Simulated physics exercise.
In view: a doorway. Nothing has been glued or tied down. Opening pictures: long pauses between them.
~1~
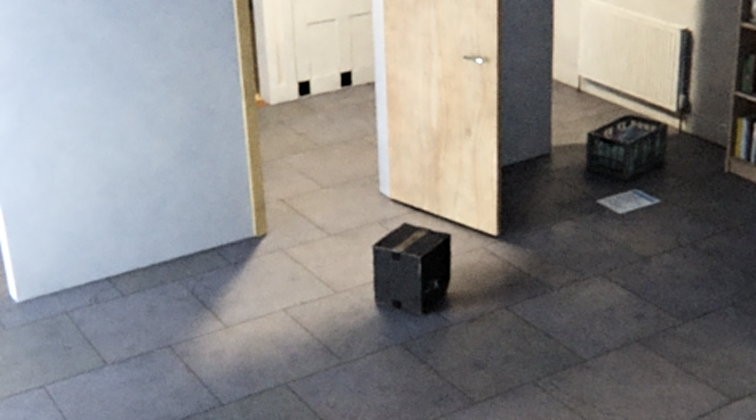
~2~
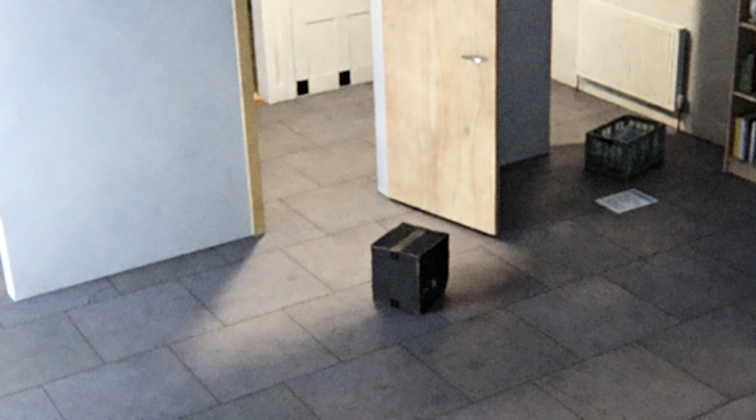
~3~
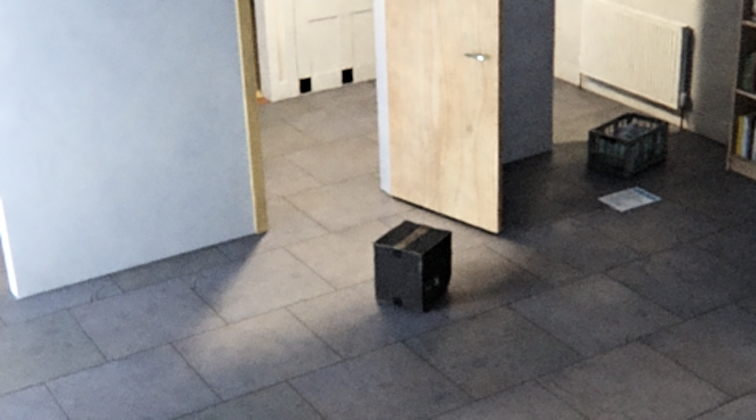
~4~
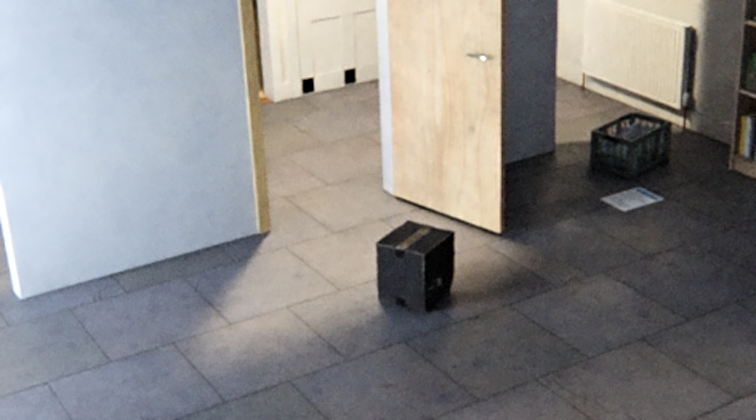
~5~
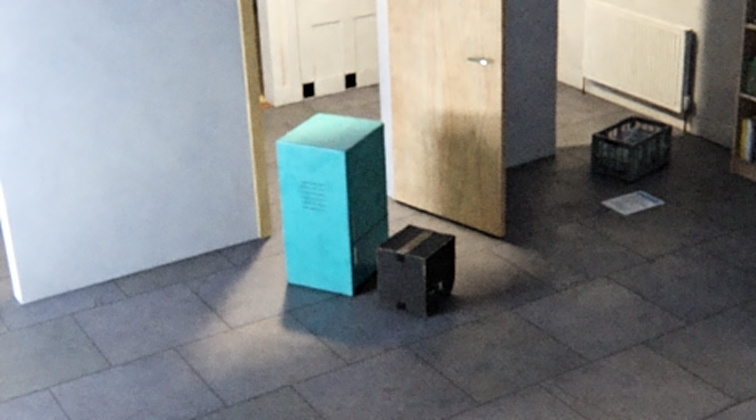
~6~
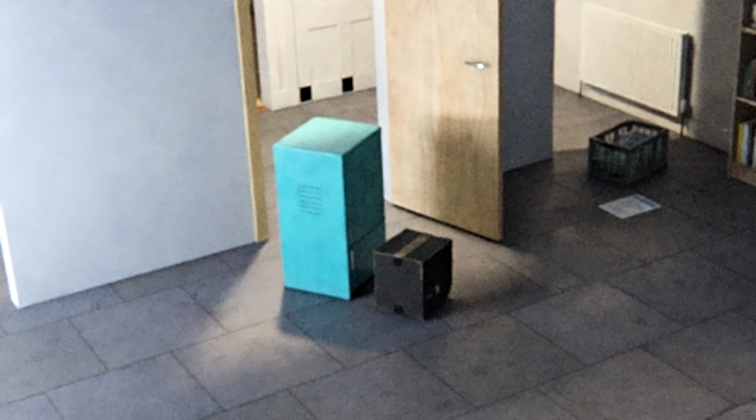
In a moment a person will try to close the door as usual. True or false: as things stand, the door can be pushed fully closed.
False.
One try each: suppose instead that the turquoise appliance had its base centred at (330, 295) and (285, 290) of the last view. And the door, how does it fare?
First try: It swings home; second try: It swings home.
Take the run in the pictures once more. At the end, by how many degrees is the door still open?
Around 55 degrees.
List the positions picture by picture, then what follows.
The first frame shows door wide open and still; black box (413, 268).
The second frame shows door wide open and still; black box (411, 268).
The third frame shows door wide open and still; black box (413, 266).
The fourth frame shows door wide open and still; black box (416, 266).
The fifth frame shows door wide open and still; black box (417, 270).
The sixth frame shows door wide open and still; turquoise appliance (332, 207); black box (414, 274).
Then, 0.60 s past the last view, open by 87°.
Then, 0.90 s past the last view, open by 72°.
Finally, open by 57°; both still in place. Final places as the last picture's camera would see them, turquoise appliance near (332, 207).
